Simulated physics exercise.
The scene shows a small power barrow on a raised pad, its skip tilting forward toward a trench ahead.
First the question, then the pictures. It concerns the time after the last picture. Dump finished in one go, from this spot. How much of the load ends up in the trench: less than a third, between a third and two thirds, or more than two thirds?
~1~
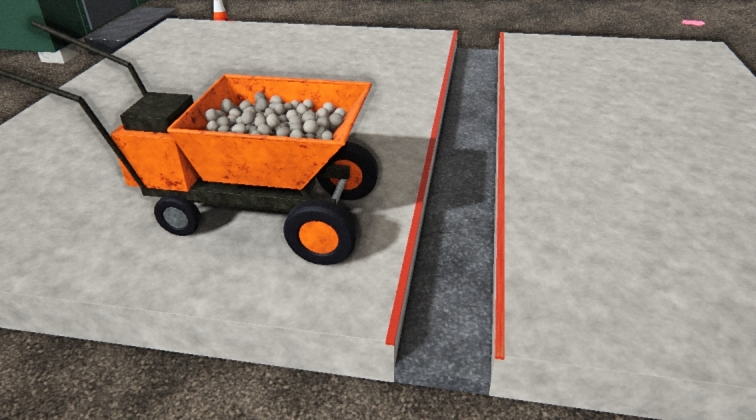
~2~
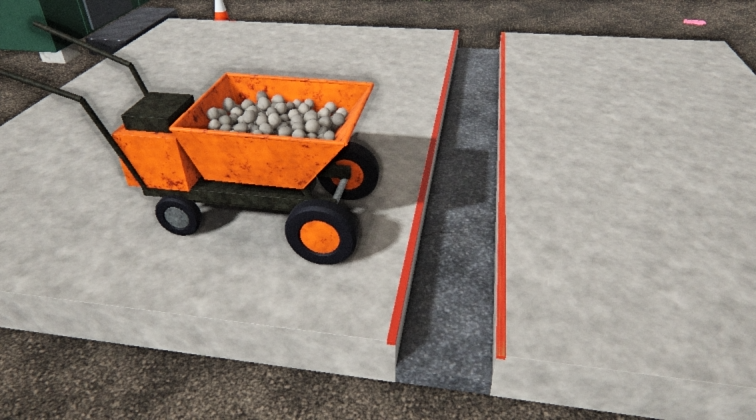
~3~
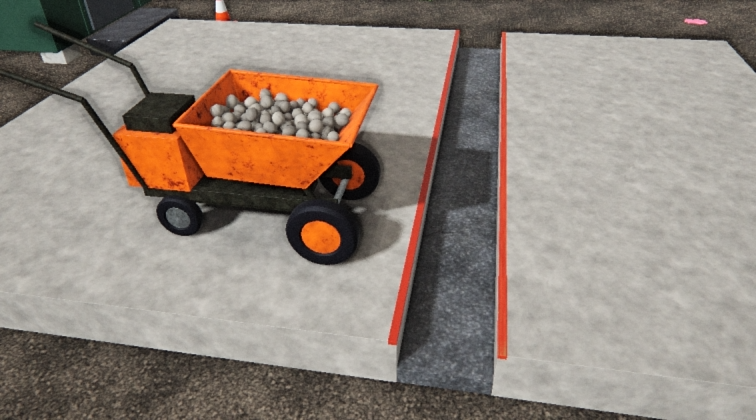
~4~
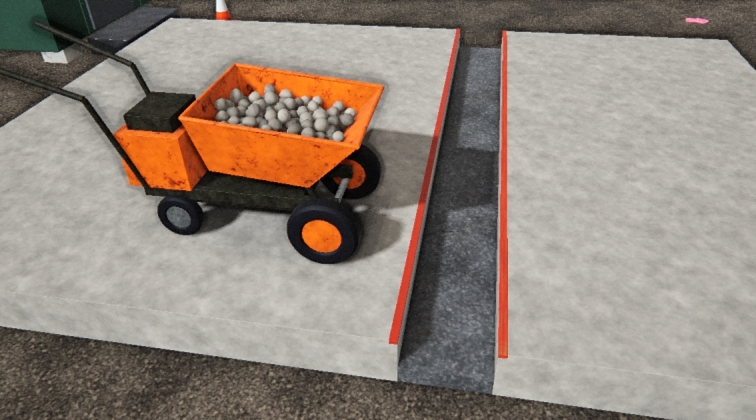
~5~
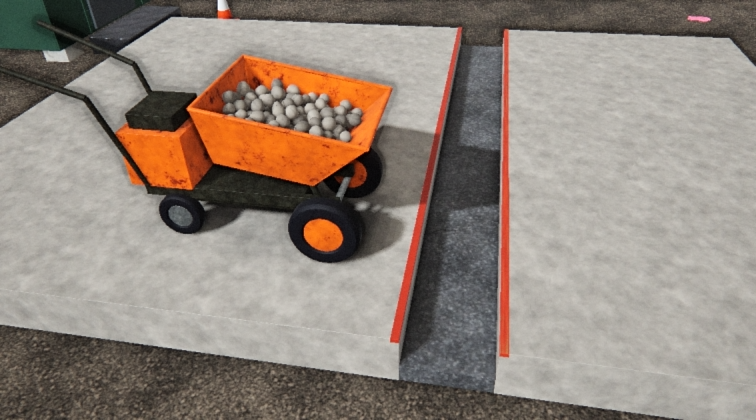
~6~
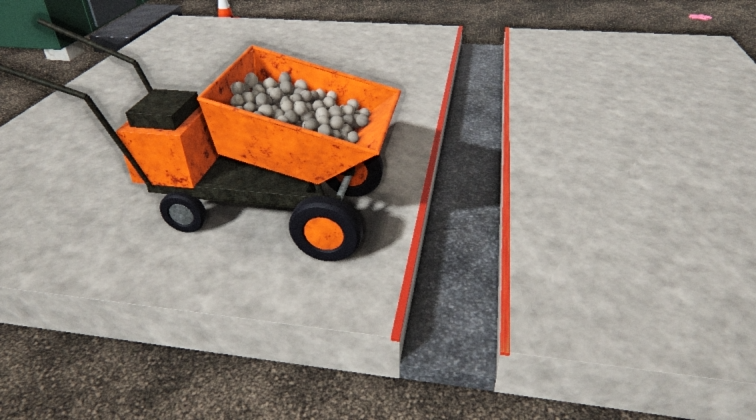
Honestly, the trench gets beyond two-thirds of the load.
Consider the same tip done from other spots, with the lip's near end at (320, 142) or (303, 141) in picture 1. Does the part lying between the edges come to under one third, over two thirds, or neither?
So the first position comes out as beyond two thirds, the second as above two thirds.
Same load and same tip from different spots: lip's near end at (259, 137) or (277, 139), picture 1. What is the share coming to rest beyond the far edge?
The first spot gives roughly 0 %; the second gives roughly 0 %.
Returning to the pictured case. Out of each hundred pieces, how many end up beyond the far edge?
10 %.
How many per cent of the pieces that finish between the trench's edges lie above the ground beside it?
Roughly 5 %.
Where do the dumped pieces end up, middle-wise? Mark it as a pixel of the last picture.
Around (471, 253).
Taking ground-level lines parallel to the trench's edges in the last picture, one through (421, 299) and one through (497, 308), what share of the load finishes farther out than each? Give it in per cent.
Roughly 90 per cent, and 10 per cent.
Soon, skip tipped steeply; all in the skip.
A while on, skip tipped right over; most in the skip; about a quarter in or heaped over the trench; a small part falling.
Towards the end, skip tipped right over; a stray few in the skip; most in or heaped over the trench; a small part beyond it.
Finally, skip tipped right over; most in or heaped over the trench; a small part beyond it.
